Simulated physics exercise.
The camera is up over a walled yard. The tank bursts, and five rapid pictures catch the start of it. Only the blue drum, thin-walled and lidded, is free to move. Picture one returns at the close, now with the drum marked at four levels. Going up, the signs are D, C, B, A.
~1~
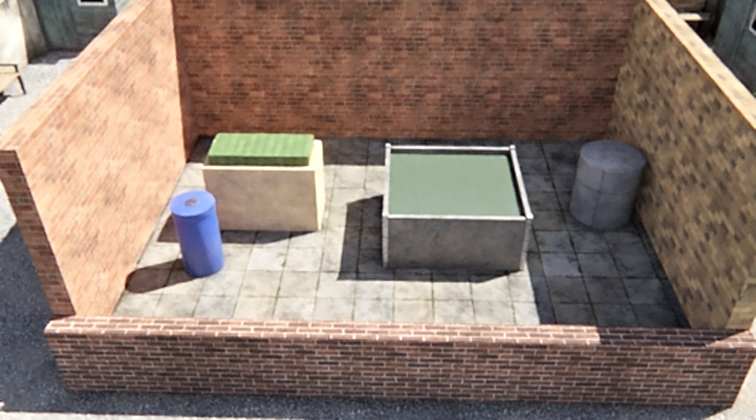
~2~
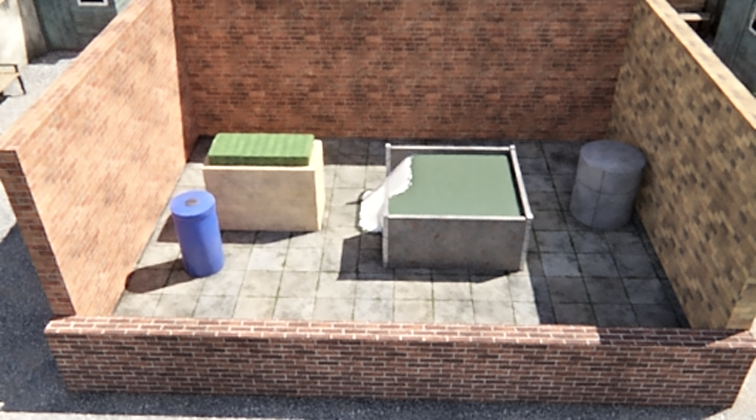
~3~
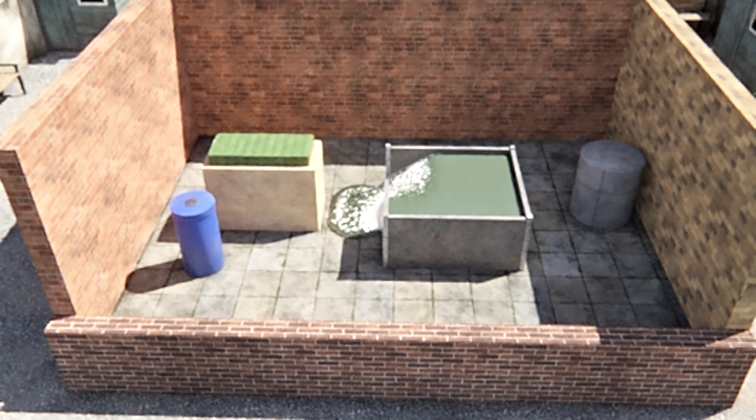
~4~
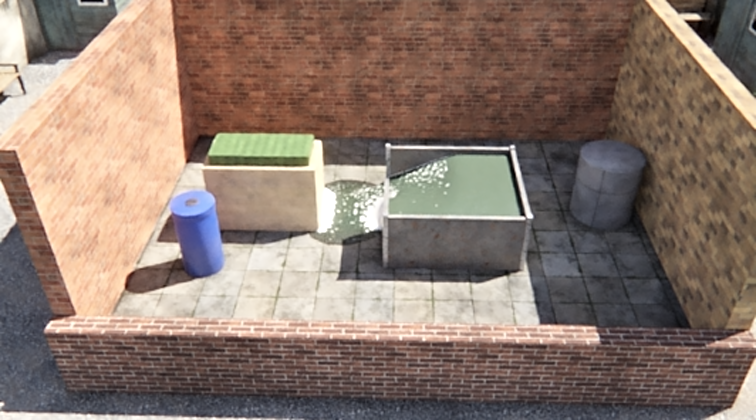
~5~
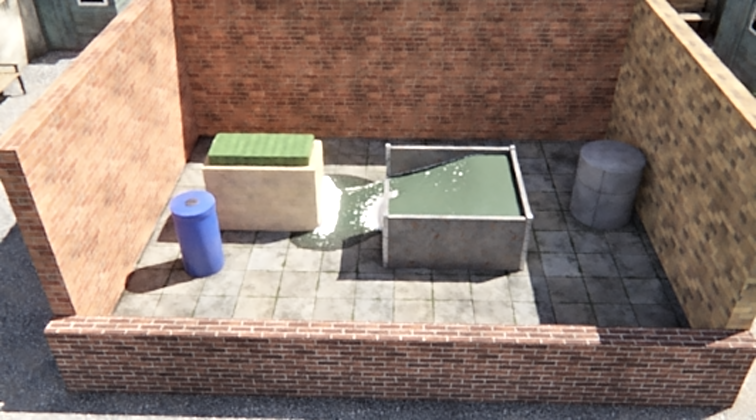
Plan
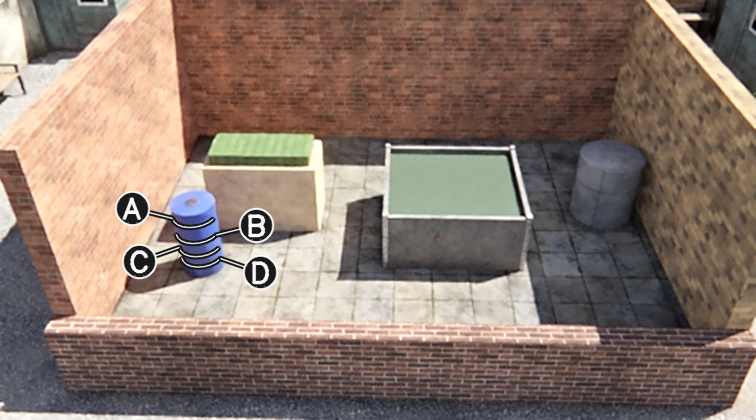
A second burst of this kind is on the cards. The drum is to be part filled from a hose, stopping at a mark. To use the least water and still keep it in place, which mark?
It is D.
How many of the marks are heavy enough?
All four.
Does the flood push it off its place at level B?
No.
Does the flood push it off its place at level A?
No, that is safe.
On the marked copy, A at (189, 227); B at (192, 243); C at (195, 256); D at (197, 267); from the bottom up D, C, B, A.
With A, it does not move.
With B, it does not move.
With C, it does not move.
With D, it does not move.
